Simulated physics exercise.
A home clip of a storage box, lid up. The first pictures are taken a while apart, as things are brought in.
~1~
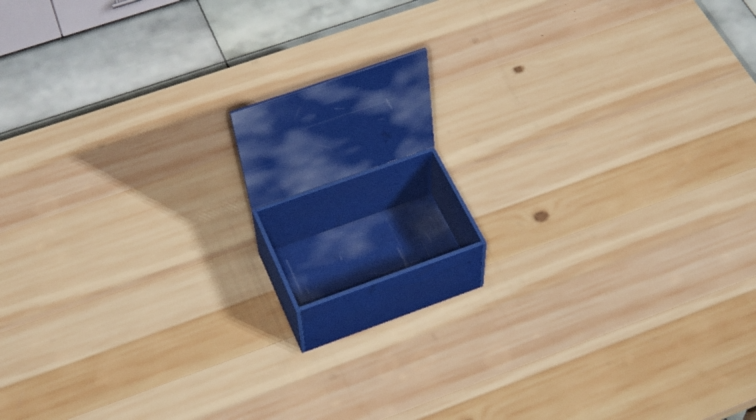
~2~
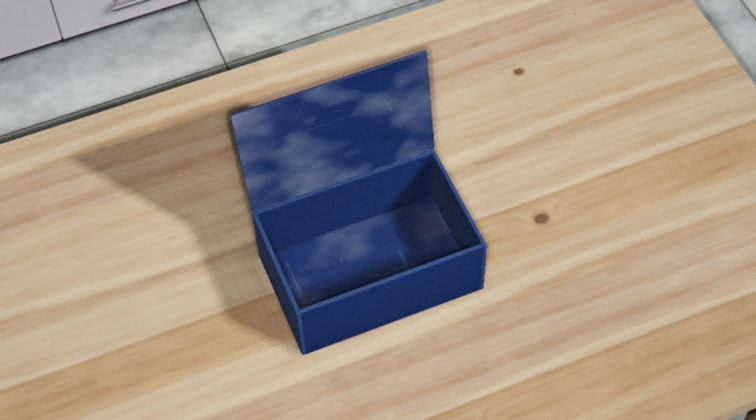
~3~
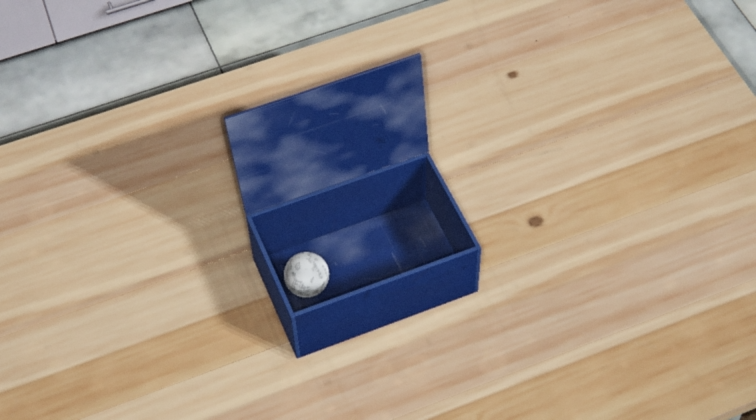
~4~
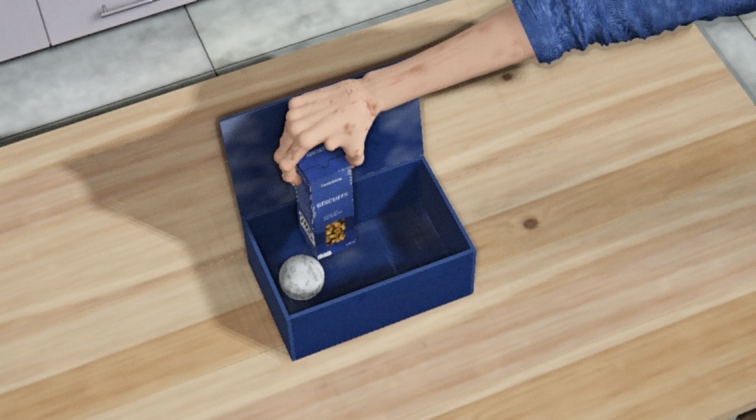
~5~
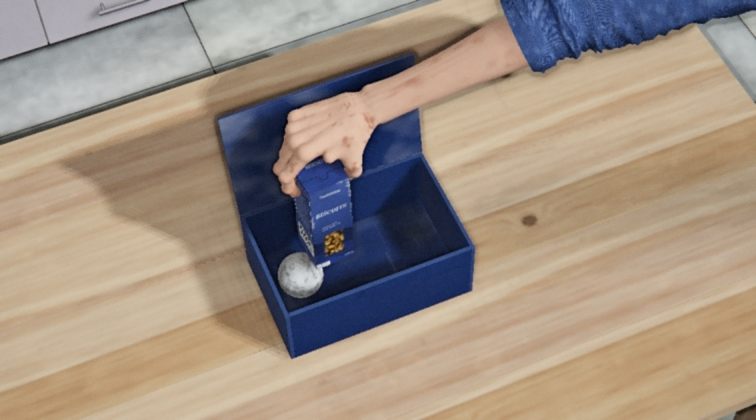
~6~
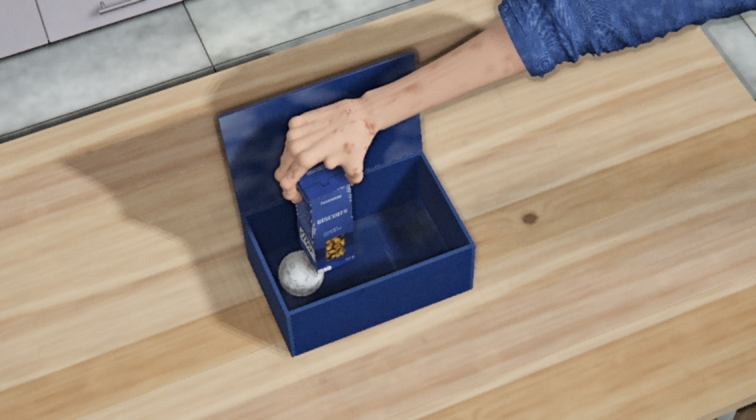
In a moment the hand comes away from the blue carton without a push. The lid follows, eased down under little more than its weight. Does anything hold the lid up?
In the end the lid closes.
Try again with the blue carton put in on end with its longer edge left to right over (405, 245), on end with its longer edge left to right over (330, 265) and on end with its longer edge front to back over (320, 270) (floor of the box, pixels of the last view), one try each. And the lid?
First, it stays ajar; second, it stays ajar; third, it sits on the rim.
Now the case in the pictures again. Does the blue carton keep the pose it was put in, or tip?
It ends up tilted.
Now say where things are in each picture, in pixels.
In the first picture, the last thing is not in view yet.
In the second picture, the last thing is not in view yet.
In the third picture, the last thing is not in view yet; white ball (306, 275).
The fourth picture shows on its way; blue carton (324, 199); white ball (302, 277).
The fifth picture shows on its way; blue carton (323, 210); white ball (301, 275).
The sixth picture shows in place under the hand; blue carton (324, 215); white ball (301, 273).
Then, 0.90 s past the last view, lid starting down; blue carton on its side near (381, 252); white ball displaced a little.
Then, 1.80 s past the last view, lid 42° above the rim; blue carton on its side near (381, 252); white ball displaced a little.
Finally, lid shut; down or leaning hard in the box, blue carton; white ball still in place. Final places as the last picture's camera would see them, blue carton near (381, 252).
